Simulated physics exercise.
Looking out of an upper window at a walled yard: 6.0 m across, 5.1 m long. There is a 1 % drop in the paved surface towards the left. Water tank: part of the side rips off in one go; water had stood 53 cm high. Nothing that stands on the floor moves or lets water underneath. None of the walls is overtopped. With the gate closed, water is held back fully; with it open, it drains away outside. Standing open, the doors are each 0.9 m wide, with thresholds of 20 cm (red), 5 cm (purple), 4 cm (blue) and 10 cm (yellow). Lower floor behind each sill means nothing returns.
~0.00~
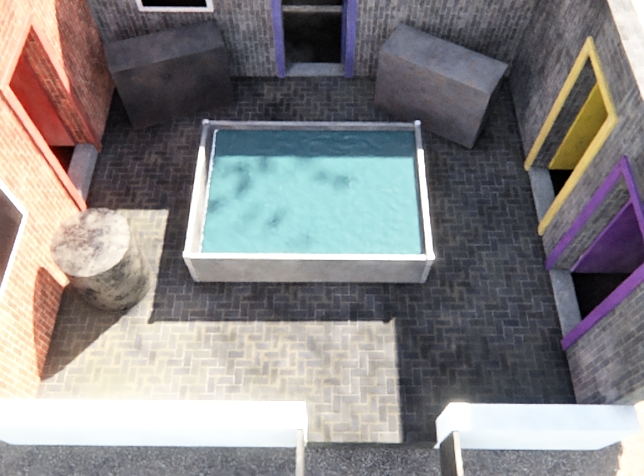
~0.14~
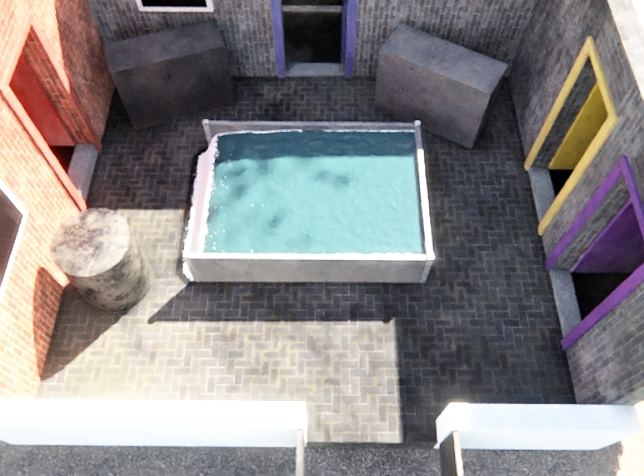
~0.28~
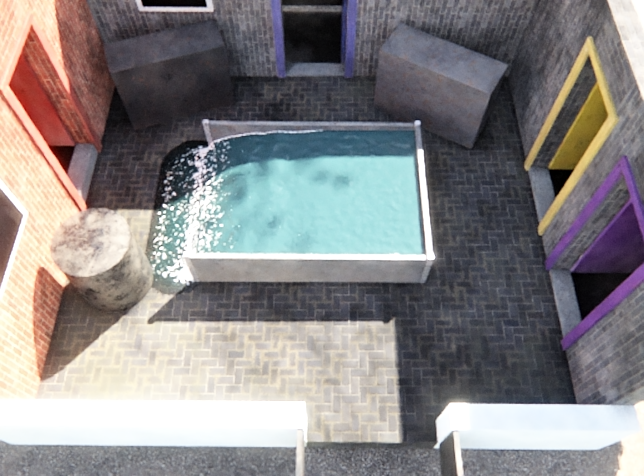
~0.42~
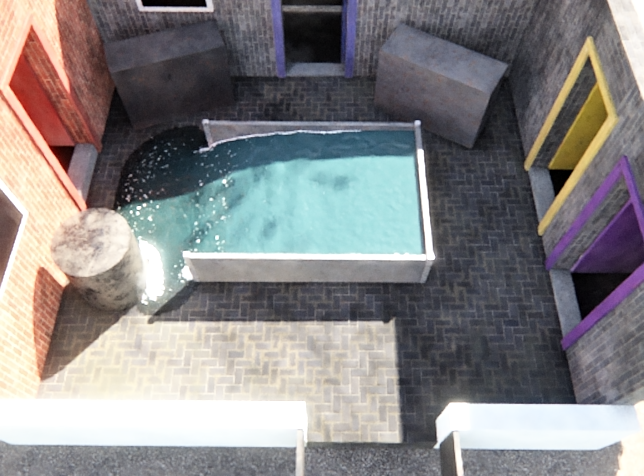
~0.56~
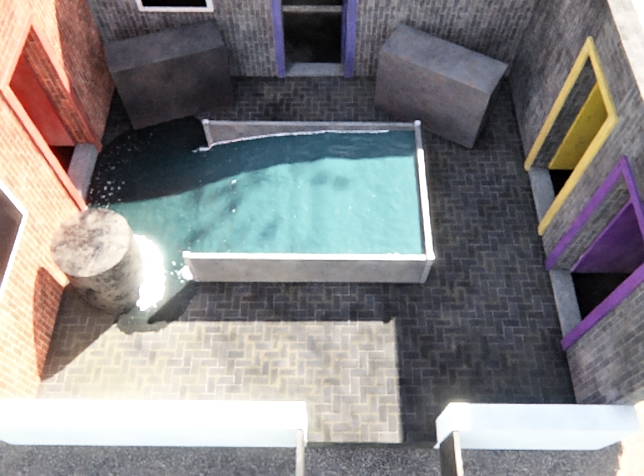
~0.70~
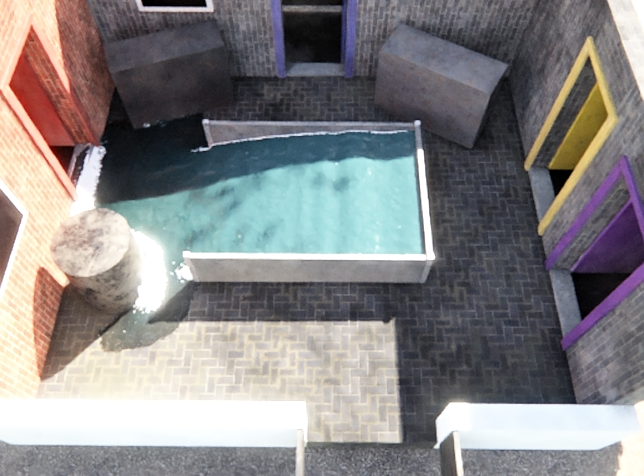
Water bursts from the tank's left side and spreads across the paving around a round block.
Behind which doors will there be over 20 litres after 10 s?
Red door: Over. Purple door: Over. Blue door: Over. Yellow door: Not over.
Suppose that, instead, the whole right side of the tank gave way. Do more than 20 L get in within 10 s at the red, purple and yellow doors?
Door by door - red: Within bounds, purple: Out of bounds, yellow: Out of bounds.
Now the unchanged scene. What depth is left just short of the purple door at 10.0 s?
I'd put it near 9.5 cm.
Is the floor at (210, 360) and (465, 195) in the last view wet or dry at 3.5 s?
I'd call them drenched and then spared.
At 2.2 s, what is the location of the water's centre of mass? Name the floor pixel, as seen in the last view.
Pixel position near (214, 212).
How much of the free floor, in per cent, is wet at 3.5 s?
Around 55 per cent.
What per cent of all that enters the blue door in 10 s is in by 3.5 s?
Roughly 0%.
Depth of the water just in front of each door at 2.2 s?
Readings (cm): Red = 39; purple = 0; blue = 0; yellow = 0.
After 1.4 s water covers 30 % of the floor and is deepest (40 cm) near (85, 207); red door 37 cm at the sill, 33 L in, purple door not reached, blue door not reached, yellow door not reached.
After 2.2 s water covers 35 % of the floor and is deepest (43 cm) near (118, 78); red door 39 cm at the sill, 111 L in, purple door not reached, blue door not reached, yellow door not reached.
After 3.5 s water covers 55 % of the floor and is deepest (46 cm) near (176, 87); red door 30 cm at the sill, 218 L in, purple door not reached, blue door 3 cm at the sill, 0 L in, yellow door not reached.
After 6.0 s water covers 90 % of the floor and is deepest (22 cm) near (118, 78); red door 17 cm at the sill, 251 L in, purple door 9 cm at the sill, 0 L in, blue door 11 cm at the sill, 13 L in, yellow door 7 cm at the sill, 0 L in.
After 10.0 s water covers 95 % of the floor and is deepest (11 cm) near (32, 416); red door 8 cm at the sill, 251 L in, purple door 9 cm at the sill, 46 L in, blue door 8 cm at the sill, 73 L in, yellow door 6 cm at the sill, 0 L in.
